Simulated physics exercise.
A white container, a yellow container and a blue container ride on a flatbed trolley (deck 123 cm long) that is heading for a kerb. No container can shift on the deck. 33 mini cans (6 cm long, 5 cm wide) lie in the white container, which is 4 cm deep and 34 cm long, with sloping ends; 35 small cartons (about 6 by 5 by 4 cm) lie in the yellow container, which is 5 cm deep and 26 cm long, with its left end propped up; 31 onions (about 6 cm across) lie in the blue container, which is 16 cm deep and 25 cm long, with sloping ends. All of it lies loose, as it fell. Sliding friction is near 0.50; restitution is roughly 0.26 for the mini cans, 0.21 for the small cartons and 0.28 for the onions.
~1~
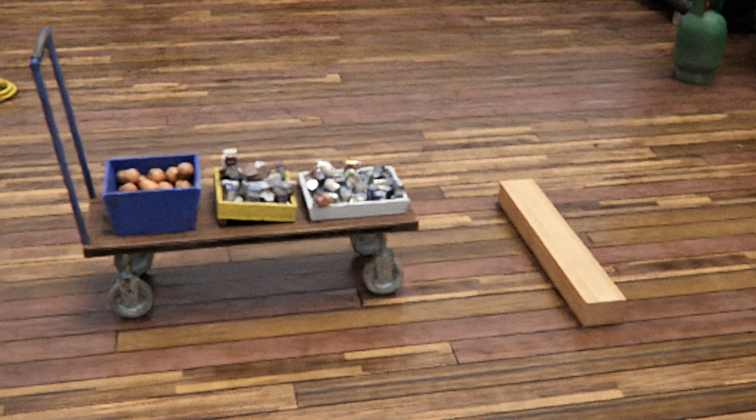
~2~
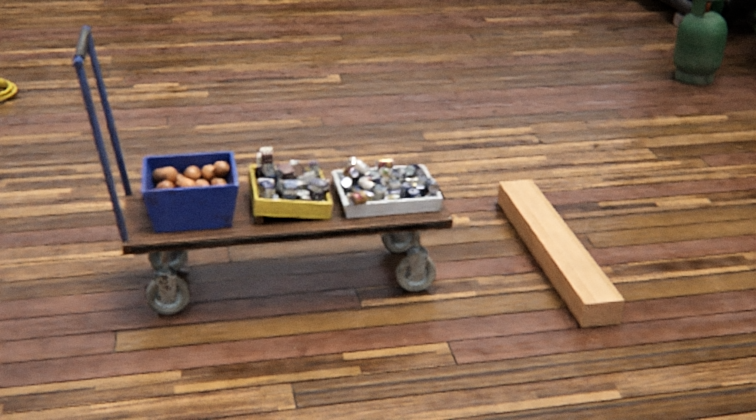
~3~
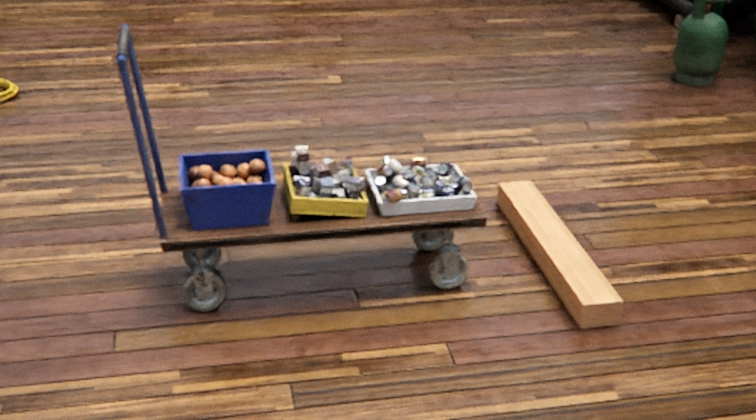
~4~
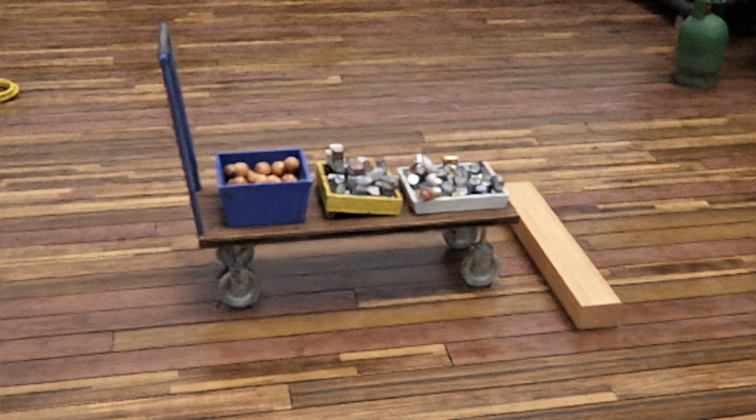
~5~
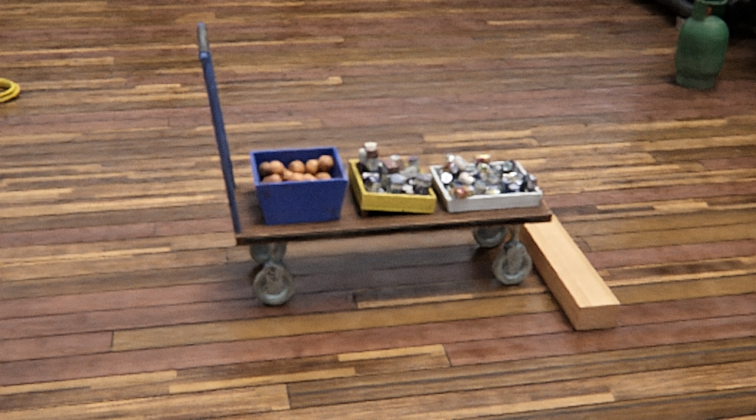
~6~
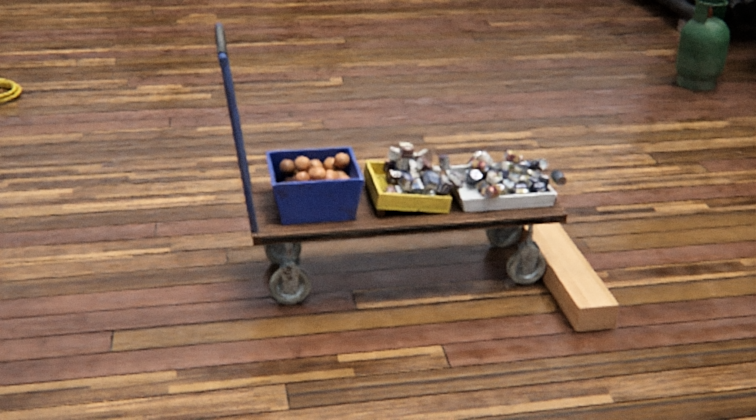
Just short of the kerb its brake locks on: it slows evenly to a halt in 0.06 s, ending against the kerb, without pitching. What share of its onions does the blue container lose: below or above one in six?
The blue container loses under a sixth of its onions.
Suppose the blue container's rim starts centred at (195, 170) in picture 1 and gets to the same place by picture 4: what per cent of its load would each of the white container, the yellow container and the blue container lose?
Then white container 10, yellow container 30, blue container 0 per cent.
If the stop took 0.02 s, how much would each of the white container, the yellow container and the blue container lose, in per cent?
In that case white container 30, yellow container 50, blue container 0 per cent.
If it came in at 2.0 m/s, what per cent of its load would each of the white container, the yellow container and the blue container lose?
Then white container 20, yellow container 30, blue container 0 per cent.
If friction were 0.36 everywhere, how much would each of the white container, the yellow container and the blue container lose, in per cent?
In that case white container 40, yellow container 40, blue container 0 per cent.
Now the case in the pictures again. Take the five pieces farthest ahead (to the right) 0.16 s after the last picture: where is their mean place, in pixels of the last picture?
Around (584, 168).
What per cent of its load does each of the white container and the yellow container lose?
About: White container 40, yellow container 35 per cent.
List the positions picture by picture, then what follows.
In the first frame (we follow the rim corner now nearest the camera; the camera moves round a little), blue container at (106, 194); yellow container at (222, 202); 62 cm still to roll; nothing out yet.
Blue container at (145, 191); yellow container at (259, 199); 48 cm still to roll, in the second frame.
Blue container at (184, 189); yellow container at (296, 197); 34 cm still to roll, in the third frame.
Blue container at (222, 186); yellow container at (332, 195); 20 cm still to roll, in the fourth frame.
Blue container at (259, 184); yellow container at (367, 193); stopping, in the fifth frame.
Blue container at (275, 184); yellow container at (383, 193); stopping; 4 out, the lowest carton at (456, 180), in the sixth frame.
Then, 0.04 s after the last picture, 3 of 33 out of the white container, 5 of 35 out of the yellow container and 0 of 31 out of the blue container.
Then, 0.16 s after the last picture, 7 of 33 out of the white container, 9 of 35 out of the yellow container and 0 of 31 out of the blue container.
Then, 0.39 s after the last picture, 10 of 33 out of the white container, 12 of 35 out of the yellow container and 0 of 31 out of the blue container.
When it is over (0.89 s after the last picture), 13 of 33 out of the white container, 12 of 35 out of the yellow container and 0 of 31 out of the blue container. Asked share, 0 of 31, 0 per cent.
